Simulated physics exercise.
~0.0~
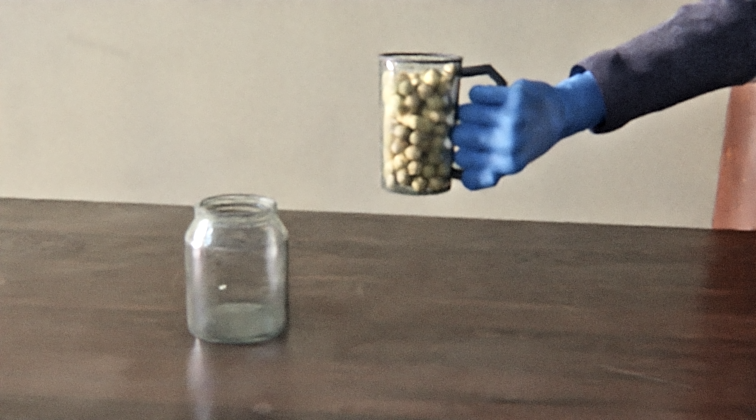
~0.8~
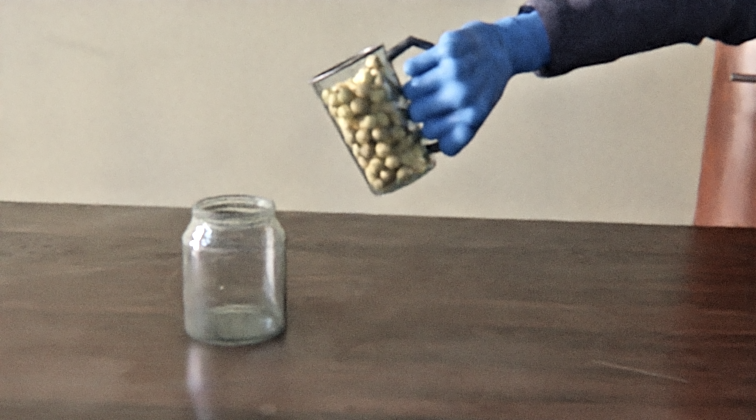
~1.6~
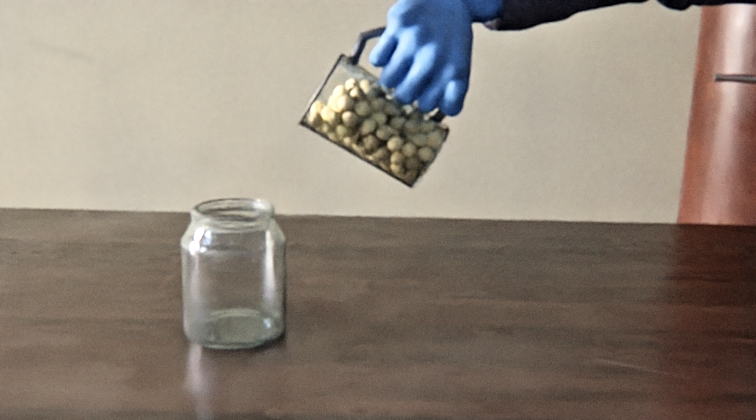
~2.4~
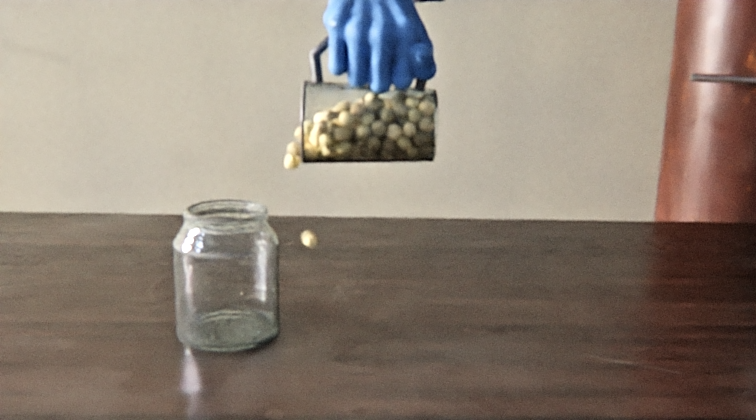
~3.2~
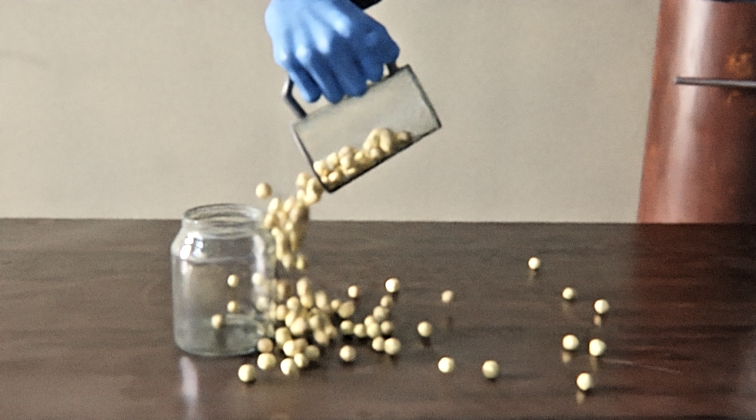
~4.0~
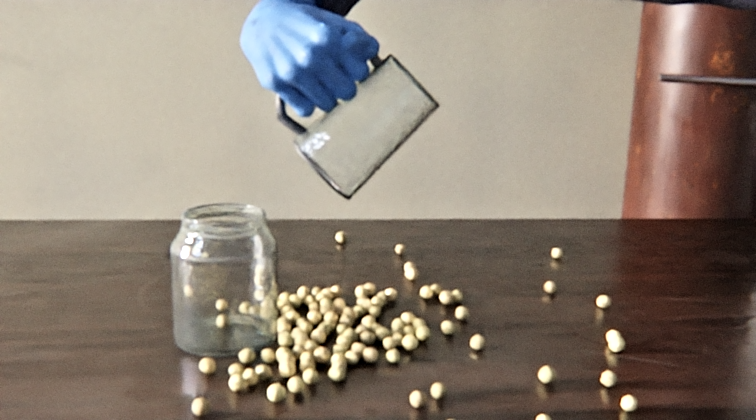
At the start, a blue-gloved hand holds a clear measuring cup full of round, pale nuts above a dark table, to the right of an open, empty glass jar. The hand moves left and tips the cup toward the jar until it lies on its side, and the first nuts drop from its rim. As the cup tilts further, the nuts stream down just to the right of the jar, bouncing and scattering across the tabletop. In the end the cup is empty, tipped steeply mouth-down, with the nuts heaped and strewn beside the still unfilled jar.
